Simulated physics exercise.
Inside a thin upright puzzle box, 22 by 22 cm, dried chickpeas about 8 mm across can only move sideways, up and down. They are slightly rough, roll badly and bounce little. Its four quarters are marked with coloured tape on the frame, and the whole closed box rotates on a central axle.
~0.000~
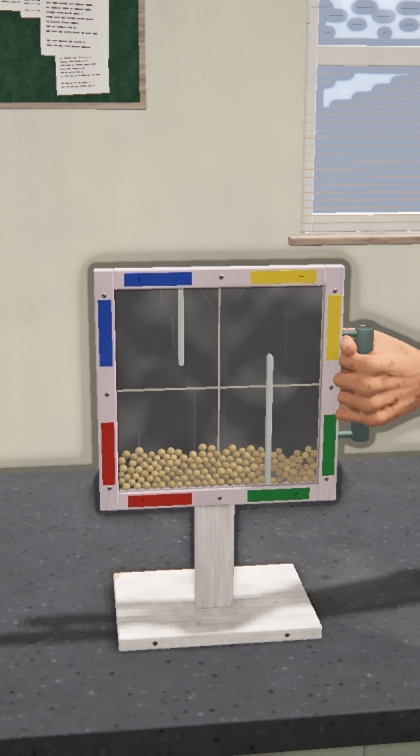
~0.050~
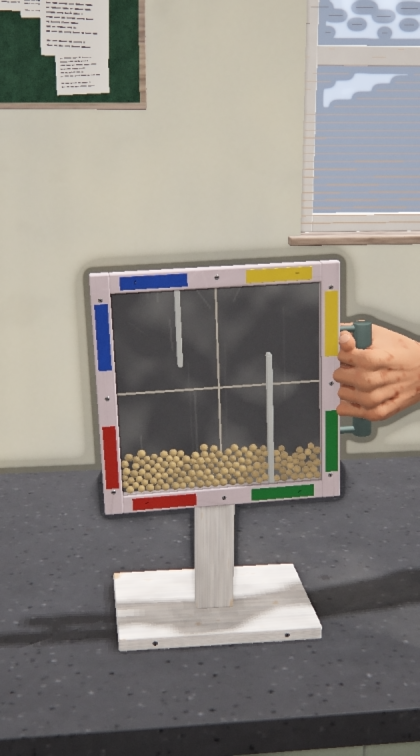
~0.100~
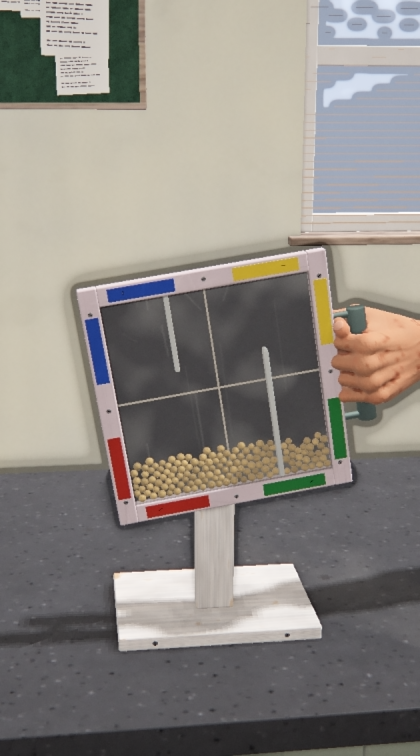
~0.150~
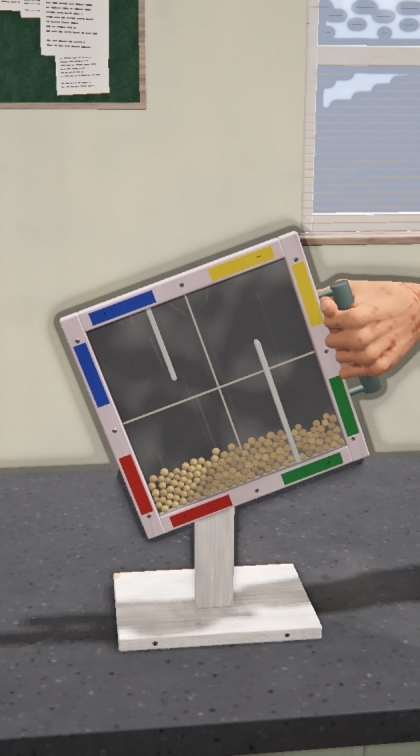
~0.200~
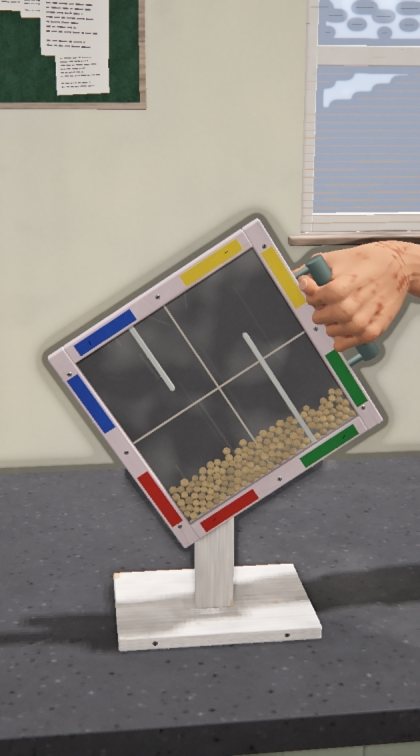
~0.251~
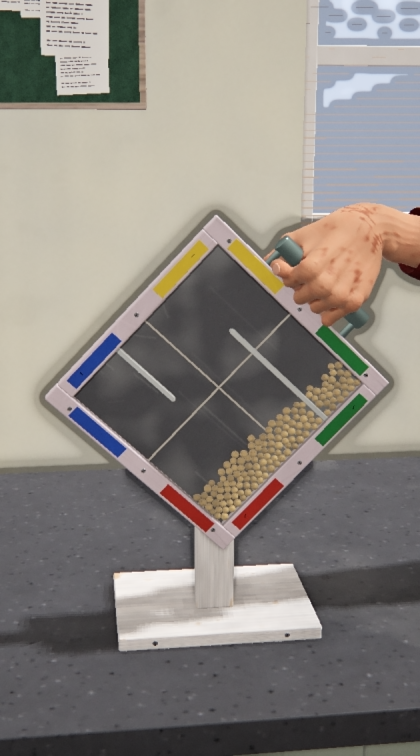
At first, a square framed box with coloured edge strips stands almost level on a white stand, small round beans spread along its bottom. A hand gripping the right-side handle turns the box steadily anticlockwise until it sits like a diamond, while the beans ride up with its lower-right side, forming a slope.
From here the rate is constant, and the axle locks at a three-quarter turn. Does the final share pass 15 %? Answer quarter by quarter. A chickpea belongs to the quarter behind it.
Blue: Yes; green: Yes; red: No; yellow: Yes.
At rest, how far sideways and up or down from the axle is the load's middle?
About 4 cm right and 3 cm below.
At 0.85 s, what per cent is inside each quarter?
Blue quarter: 75; green quarter: 0; red quarter: 0; yellow quarter: 25.
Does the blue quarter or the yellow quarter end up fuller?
It is the yellow quarter.
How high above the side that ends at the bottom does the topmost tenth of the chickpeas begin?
Roughly 18 cm.
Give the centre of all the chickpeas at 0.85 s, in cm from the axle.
Some 6 cm right and 4 cm below.
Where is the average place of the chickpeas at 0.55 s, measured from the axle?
Some 7 cm right and 1 cm below.
After 0.85 s it has turned 203°, the chickpeas' middle is 6 cm right of and 4 cm below the axle; by quarter, blue 75 %, yellow 25 %.
After 1.18 s it has turned 270°, the chickpeas' middle is 5 cm right of and 1 cm above the axle; by quarter, blue 55 %, green 5 %, red 10 %, yellow 30 %.
At rest by 2.4 s, blue 30 %, green 30 %, red 0 %, yellow 40 %.
